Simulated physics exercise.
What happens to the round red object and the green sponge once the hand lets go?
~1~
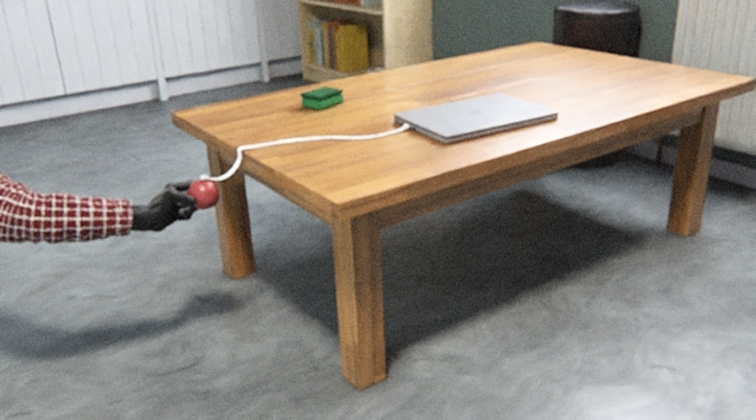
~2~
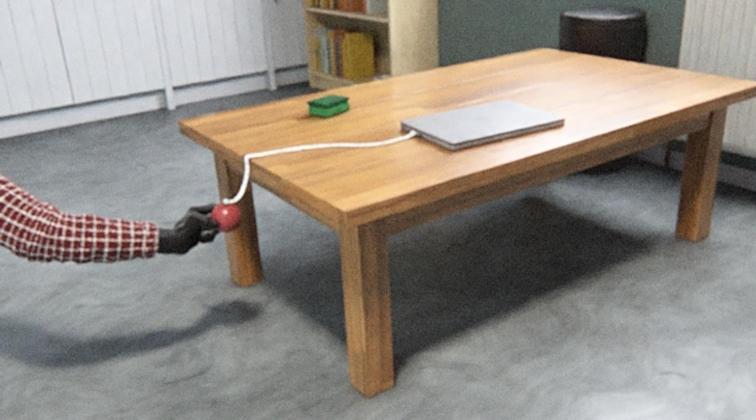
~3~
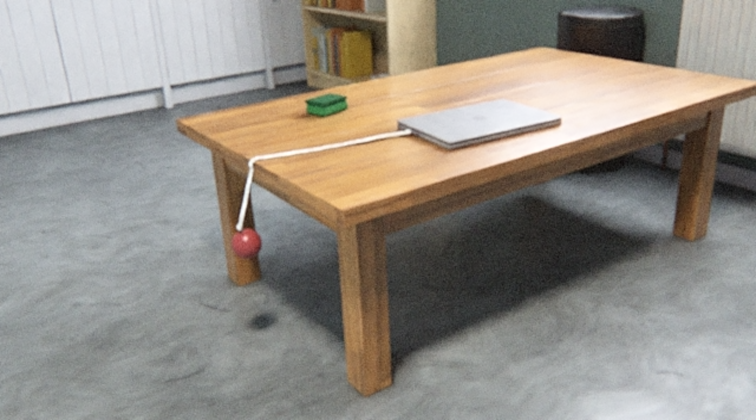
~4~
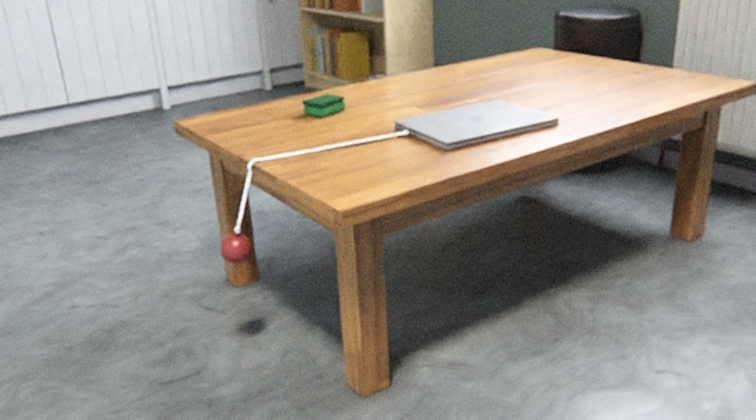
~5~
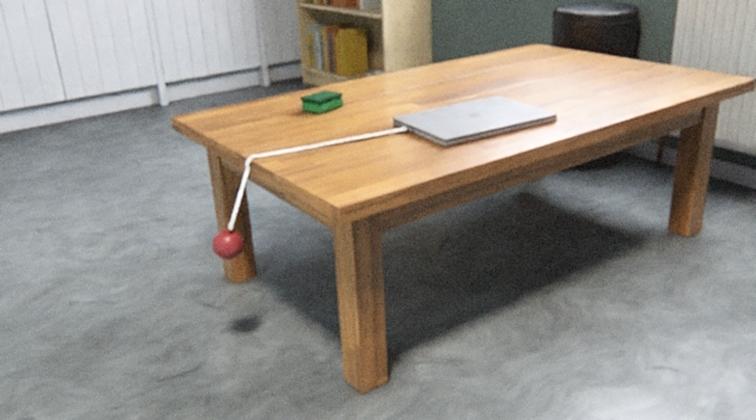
The round red object ends up dangling on the white ribbon below the table edge, without reaching the floor. The green sponge stays in its place on the table.
